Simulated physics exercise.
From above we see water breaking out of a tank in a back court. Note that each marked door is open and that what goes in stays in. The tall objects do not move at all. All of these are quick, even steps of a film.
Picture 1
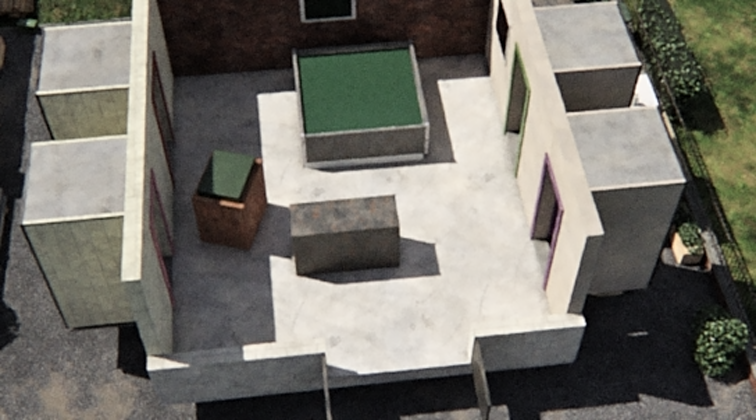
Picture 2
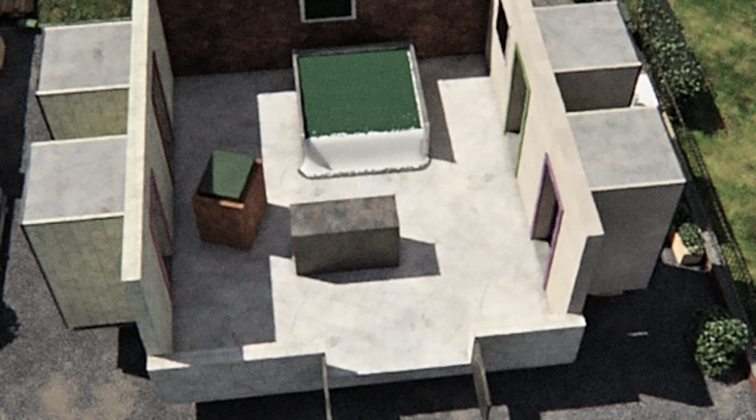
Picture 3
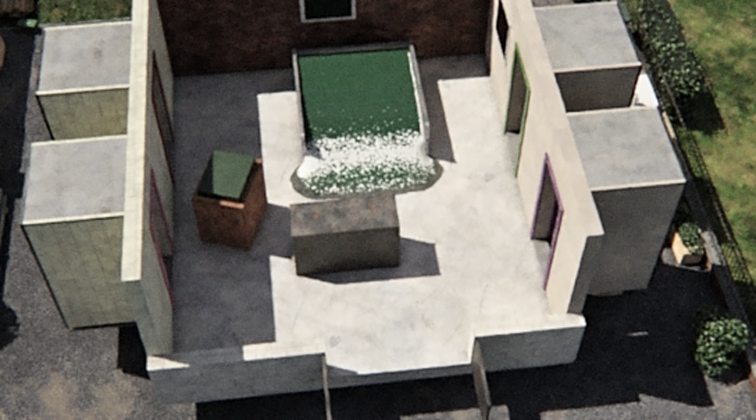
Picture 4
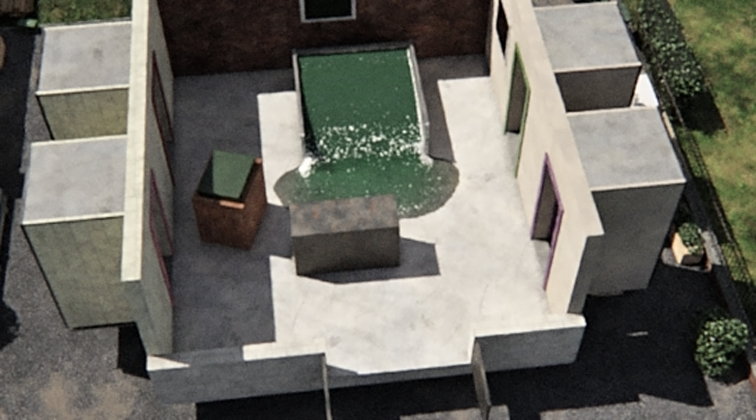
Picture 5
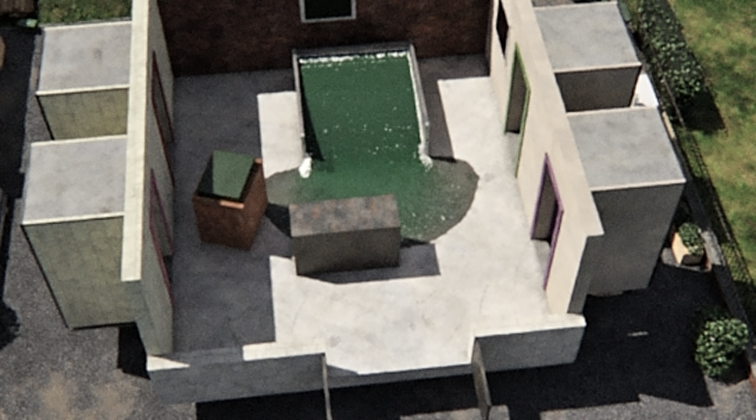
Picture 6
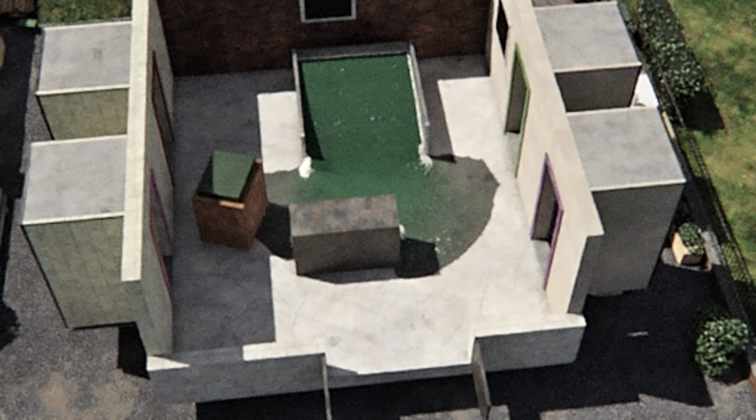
A walled back court with a pale floor and a dark brick back wall is seen from high above by a still camera. A tank of green water stands at the back centre, with a grey block before it, a brown box with a green top to the left, and a green-framed and a purple-framed opening on the right. Water bursts from the tank's front in white froth, then spreads around the unmoving block in a widening dark, rounded pool.
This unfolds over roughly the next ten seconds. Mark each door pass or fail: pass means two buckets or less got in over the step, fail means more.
Pink door - fail, green door - pass, red door - pass, purple door - fail.
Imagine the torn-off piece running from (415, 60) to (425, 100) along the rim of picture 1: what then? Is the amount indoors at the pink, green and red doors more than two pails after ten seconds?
Note - pink door comes in lower; green door breaks the threshold; red door comes in lower.
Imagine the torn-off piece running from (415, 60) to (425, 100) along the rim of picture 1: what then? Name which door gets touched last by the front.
The pink one is last in line.
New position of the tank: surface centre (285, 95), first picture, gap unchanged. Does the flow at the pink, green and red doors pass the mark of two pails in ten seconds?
As I see it, the pink door overshoots, the green door overshoots and the red door overshoots.
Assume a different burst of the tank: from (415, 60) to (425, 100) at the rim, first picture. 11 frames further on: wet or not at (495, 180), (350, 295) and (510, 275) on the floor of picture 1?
The first spot is soaked, the second spared and the third soaked.
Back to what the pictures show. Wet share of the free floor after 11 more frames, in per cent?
I'd say close to 50 per cent.
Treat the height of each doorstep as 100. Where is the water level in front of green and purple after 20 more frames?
Readings, in sequence: 50 percent and 540 percent.
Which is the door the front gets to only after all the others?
It's the door marked red.
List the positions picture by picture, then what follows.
The first frame shows still water in the tank at (359, 90).
In the second frame, water pours out at (365, 149) and has run to (304, 172).
In the third frame, water pours out at (365, 151) and has run to (299, 189).
In the fourth frame, water pours out at (365, 152) and has run to a hidden place.
In the fifth frame, the front is at a hidden place, out from the gap at (365, 153).
In the sixth frame, the front is at (425, 272), out from the gap at (365, 153).
A moment on, water covers 40 % of the floor; the pink door not reached, the green door not reached, the red door not reached, the purple door wet at the sill, nothing in.
Next, water covers 50 % of the floor; the pink door wet at the sill, nothing in, the green door wet at the sill, nothing in, the red door not reached, the purple door over two buckets in.
Then, water covers 75 % of the floor; the pink door under two buckets in, the green door wet at the sill, nothing in, the red door wet at the sill, nothing in, the purple door far over two buckets in.
Later, water covers 95 % of the floor; the pink door over two buckets in, the green door wet at the sill, nothing in, the red door wet at the sill, nothing in, the purple door far over two buckets in.
In the end, water covers 100 % of the floor; the pink door over two buckets in, the green door wet at the sill, nothing in, the red door wet at the sill, nothing in, the purple door far over two buckets in.
